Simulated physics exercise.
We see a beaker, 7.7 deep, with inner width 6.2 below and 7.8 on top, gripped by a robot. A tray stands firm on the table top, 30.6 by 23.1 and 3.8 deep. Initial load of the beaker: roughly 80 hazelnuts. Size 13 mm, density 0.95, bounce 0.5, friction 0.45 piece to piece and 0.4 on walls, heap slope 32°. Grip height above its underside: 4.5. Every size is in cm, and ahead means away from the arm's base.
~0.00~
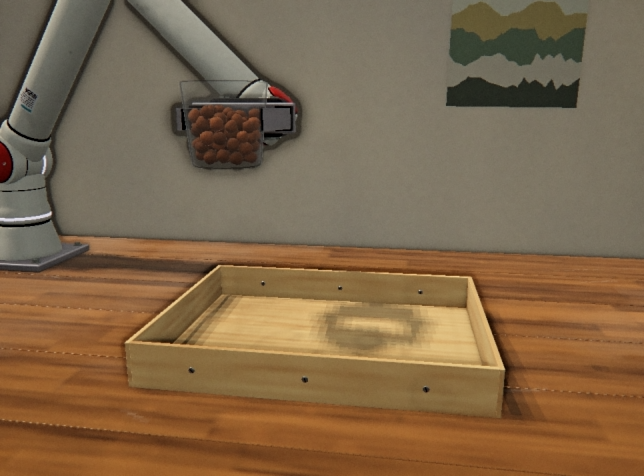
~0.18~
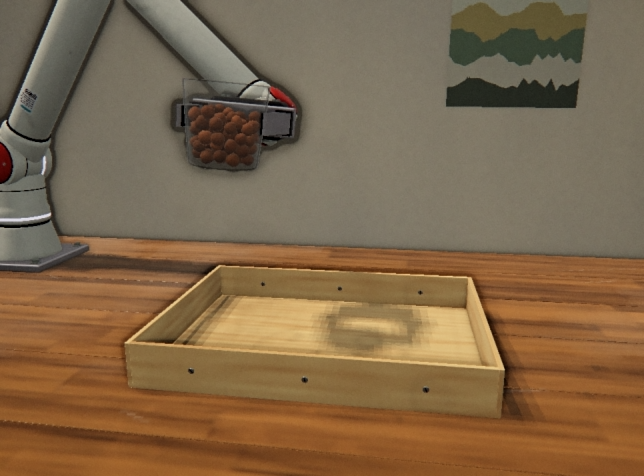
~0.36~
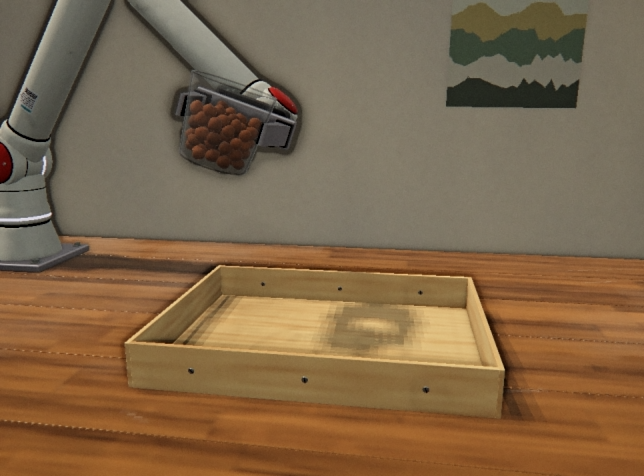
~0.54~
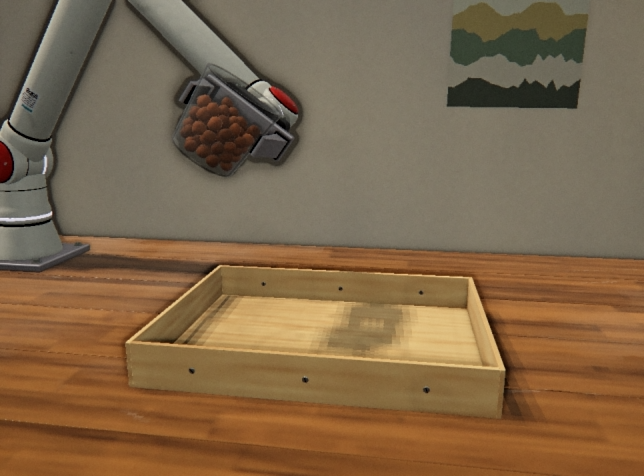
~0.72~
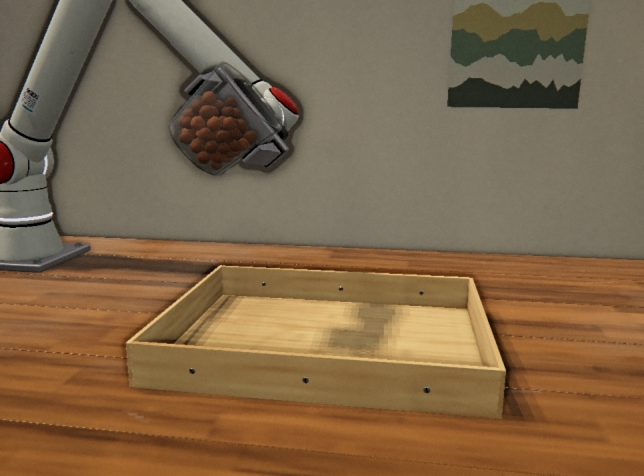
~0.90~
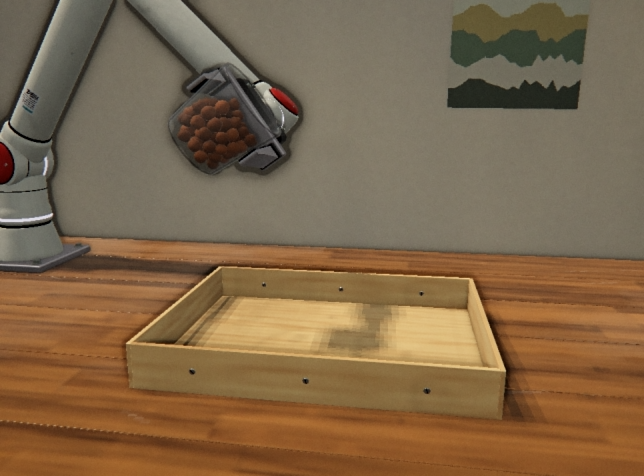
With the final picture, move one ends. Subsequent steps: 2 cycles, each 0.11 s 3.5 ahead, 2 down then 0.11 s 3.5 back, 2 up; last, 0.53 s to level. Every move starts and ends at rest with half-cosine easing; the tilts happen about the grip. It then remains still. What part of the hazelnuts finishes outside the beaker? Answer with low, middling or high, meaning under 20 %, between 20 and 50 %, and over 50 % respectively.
Low.
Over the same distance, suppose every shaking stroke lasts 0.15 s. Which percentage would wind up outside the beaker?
In that case about 0 in a hundred.
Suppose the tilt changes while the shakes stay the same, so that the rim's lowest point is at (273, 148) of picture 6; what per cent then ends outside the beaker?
30 percent or so.
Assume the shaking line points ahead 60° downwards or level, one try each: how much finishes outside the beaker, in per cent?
Try one gives about 0 in a hundred, try two about 25 in a hundred.
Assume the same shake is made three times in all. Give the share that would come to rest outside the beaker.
Result: Approximately 10 per cent.
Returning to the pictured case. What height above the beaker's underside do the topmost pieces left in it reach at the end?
I'd say close to 7.0 cm.
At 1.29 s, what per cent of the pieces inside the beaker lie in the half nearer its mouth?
Roughly 45 %.
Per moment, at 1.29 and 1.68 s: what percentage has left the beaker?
Readings in order: 5, 10.
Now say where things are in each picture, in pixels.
The first picture shows beaker middle at (226, 126), level; upper third of the load around (224, 121), from x 195 to 255, top at y 110; 77 in the beaker.
The second picture shows beaker middle at (225, 126), tilted 5° forward; upper third of the load around (220, 121), from x 195 to 255, top at y 110.
The third picture shows beaker middle at (224, 126), tilted 19° forward; upper third of the load around (219, 120), from x 190 to 255, top at y 105.
The fourth picture shows beaker middle at (223, 125), tilted 36° forward; upper third of the load around (214, 115), from x 185 to 255, top at y 100.
The fifth picture shows beaker middle at (222, 124), tilted 50° forward; upper third of the load around (210, 114), from x 185 to 250, top at y 100.
The sixth picture shows beaker middle at (221, 124), tilted 55° forward; upper third of the load around (208, 116), from x 185 to 250, top at y 105; 77 in the beaker.
By 1.29 s, tilted 55° forward, highest piece 23 above the table; 73 in the beaker, 3 in the tray, 1 in flight or on a rim.
By 1.68 s, tilted 16° forward, highest piece 25 above the table; 71 in the beaker, 6 in the tray.
By 2.07 s, level, highest piece 26 above the table; 71 in the beaker, 6 in the tray.
By 3.12 s, level, highest piece 26 above the table; 71 in the beaker, 6 in the tray.
Final count, 71 in the beaker, 6 in the tray. That is 8 % outside the beaker.
